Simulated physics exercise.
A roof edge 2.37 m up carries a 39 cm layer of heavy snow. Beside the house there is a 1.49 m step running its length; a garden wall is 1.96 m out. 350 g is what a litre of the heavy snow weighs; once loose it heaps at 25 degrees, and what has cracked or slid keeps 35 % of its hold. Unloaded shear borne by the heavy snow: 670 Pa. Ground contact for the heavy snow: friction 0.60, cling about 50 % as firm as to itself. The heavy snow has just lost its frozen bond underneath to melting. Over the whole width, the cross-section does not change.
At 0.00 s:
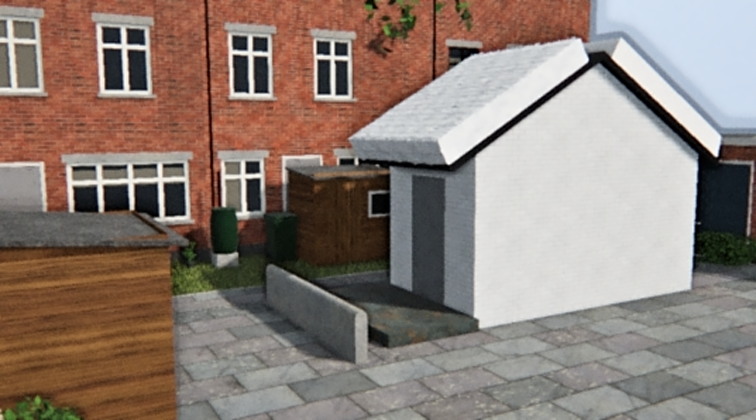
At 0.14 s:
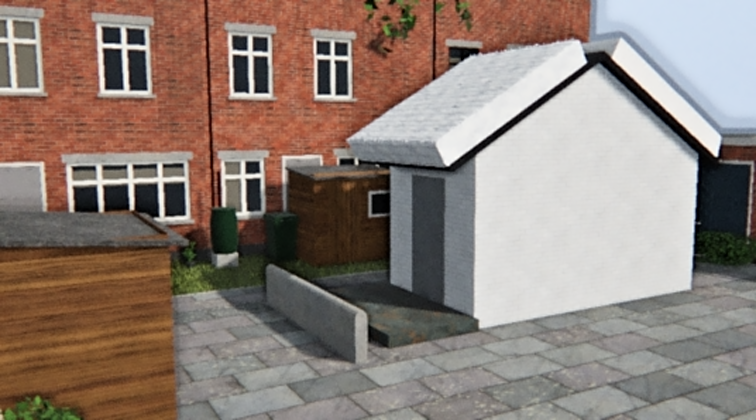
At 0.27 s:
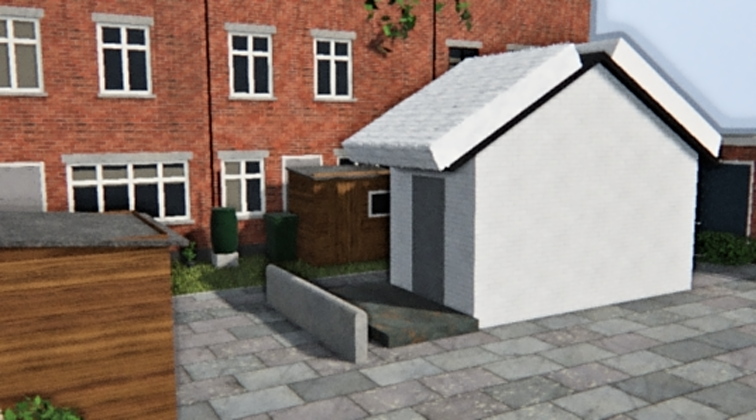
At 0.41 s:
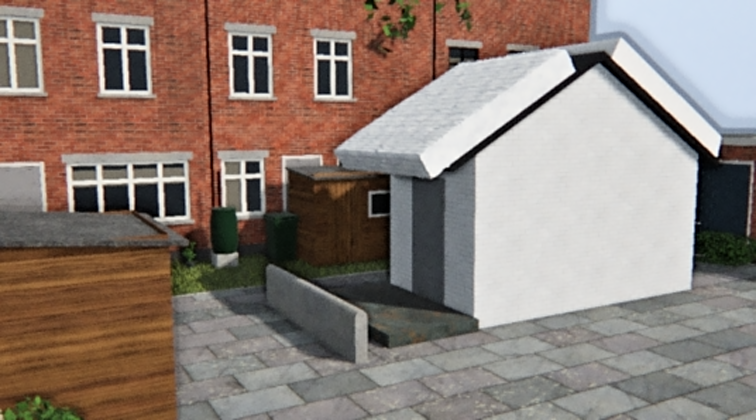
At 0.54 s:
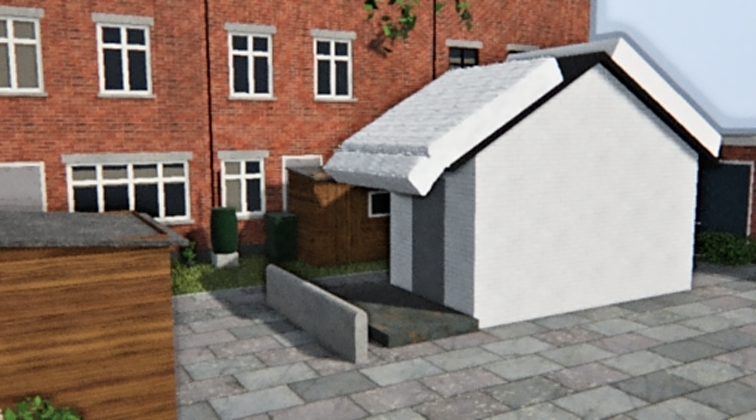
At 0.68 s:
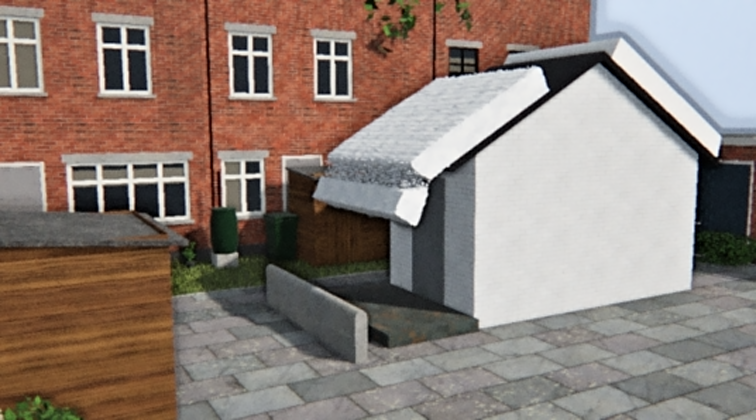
A thick layer of snow slid slowly down the left side of a small white building's roof, then its lower edge cracked and bent downward over the eaves, above the doorway.
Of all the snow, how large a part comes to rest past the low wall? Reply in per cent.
Close to 58 % of the snow ends past the low wall.
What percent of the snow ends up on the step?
Estimate: Around 16 %.
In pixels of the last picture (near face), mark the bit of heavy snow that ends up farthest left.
Roughly at the pixel (58, 403).
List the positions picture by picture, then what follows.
The first frame shows front end of the heavy snow at (439, 144), 3 % of it past the eaves, in one piece.
The second frame shows front end of the heavy snow at (437, 145), its middle shifted 3.6 cm, 4 % of it past the eaves, in one piece.
The third frame shows front end of the heavy snow at (431, 150), its middle shifted 14 cm, 8 % of it past the eaves, in one piece.
The fourth frame shows front end of the heavy snow at (421, 159), its middle shifted 32 cm, 14 % of it past the eaves, in one piece.
The fifth frame shows front end of the heavy snow at (409, 180), its middle shifted 57 cm, 22 % of it past the eaves, cracking.
The sixth frame shows front end of the heavy snow at (396, 215), its middle shifted 90 cm, 33 % of it past the eaves, cracking.
By 1.10 s, 48 % is still on the roof and 0 % is past the low wall.
By 1.60 s, none is still on the roof and 58 % is past the low wall.
By 2.10 s, none is still on the roof and 58 % is past the low wall.
By 2.60 s, none is still on the roof and 58 % is past the low wall.
By 2.70 s, at the end, none is still on the roof and 58 % is past the low wall.
